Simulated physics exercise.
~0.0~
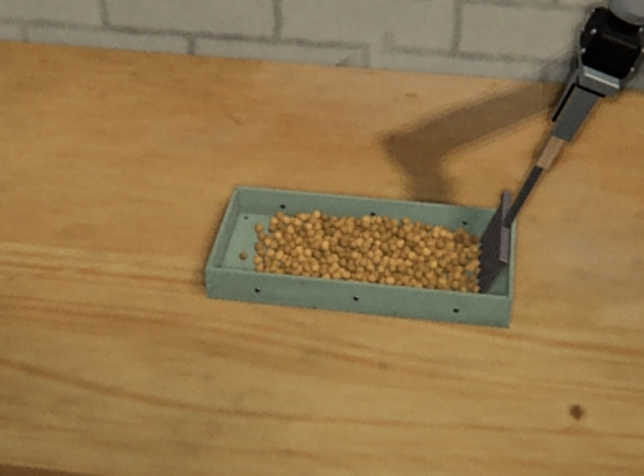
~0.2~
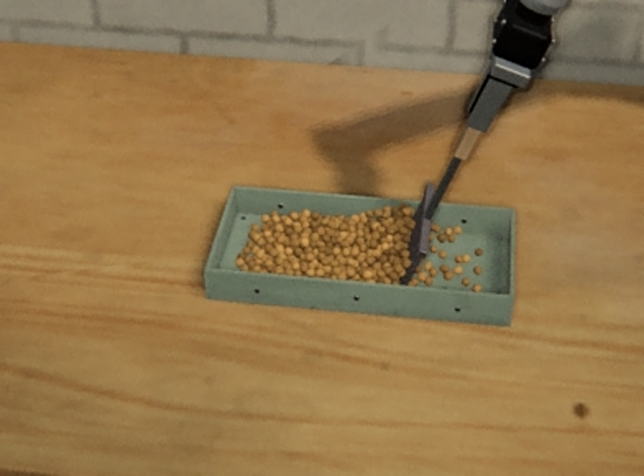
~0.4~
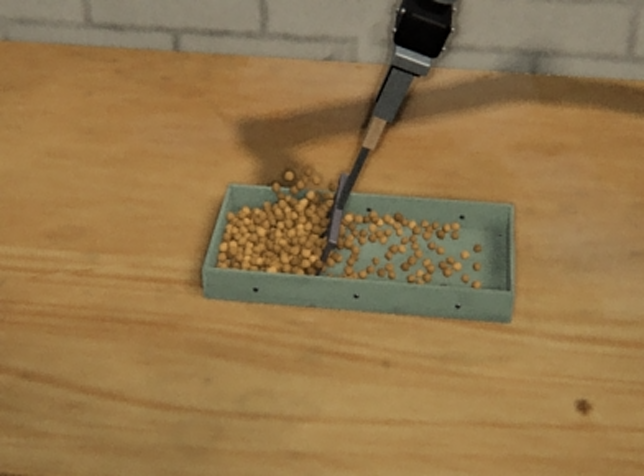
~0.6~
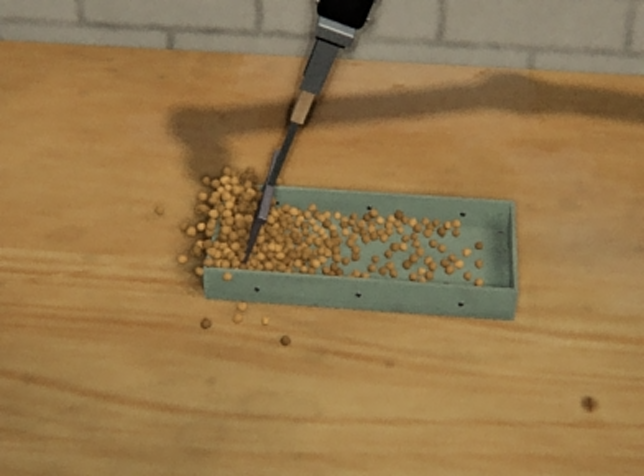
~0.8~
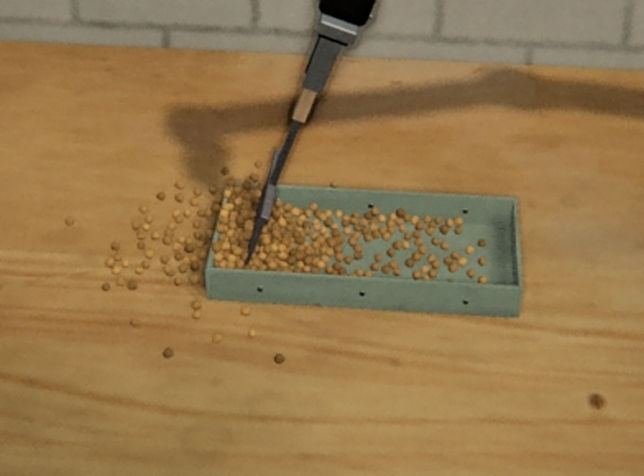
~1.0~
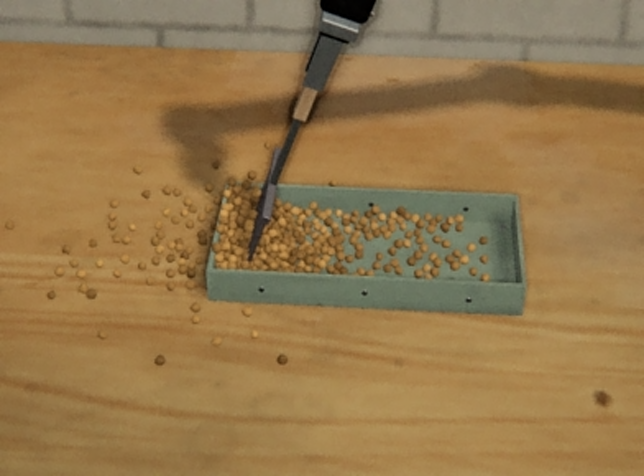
A robot arm holding a dark, flat tool reaches down from the upper right into a shallow green tray of tan chickpeas on a wooden table, seen from above at an angle with a pale brick wall behind. The tool sweeps left through the tray, pushing the chickpeas into a heap and leaving a thin scatter behind it. The heap rises against the left end and spills over the rim. The tool then stops near that end while the spilled chickpeas roll outward across the wood. Most remain in the tray, crowded toward the left, with a smaller share scattered on the table.
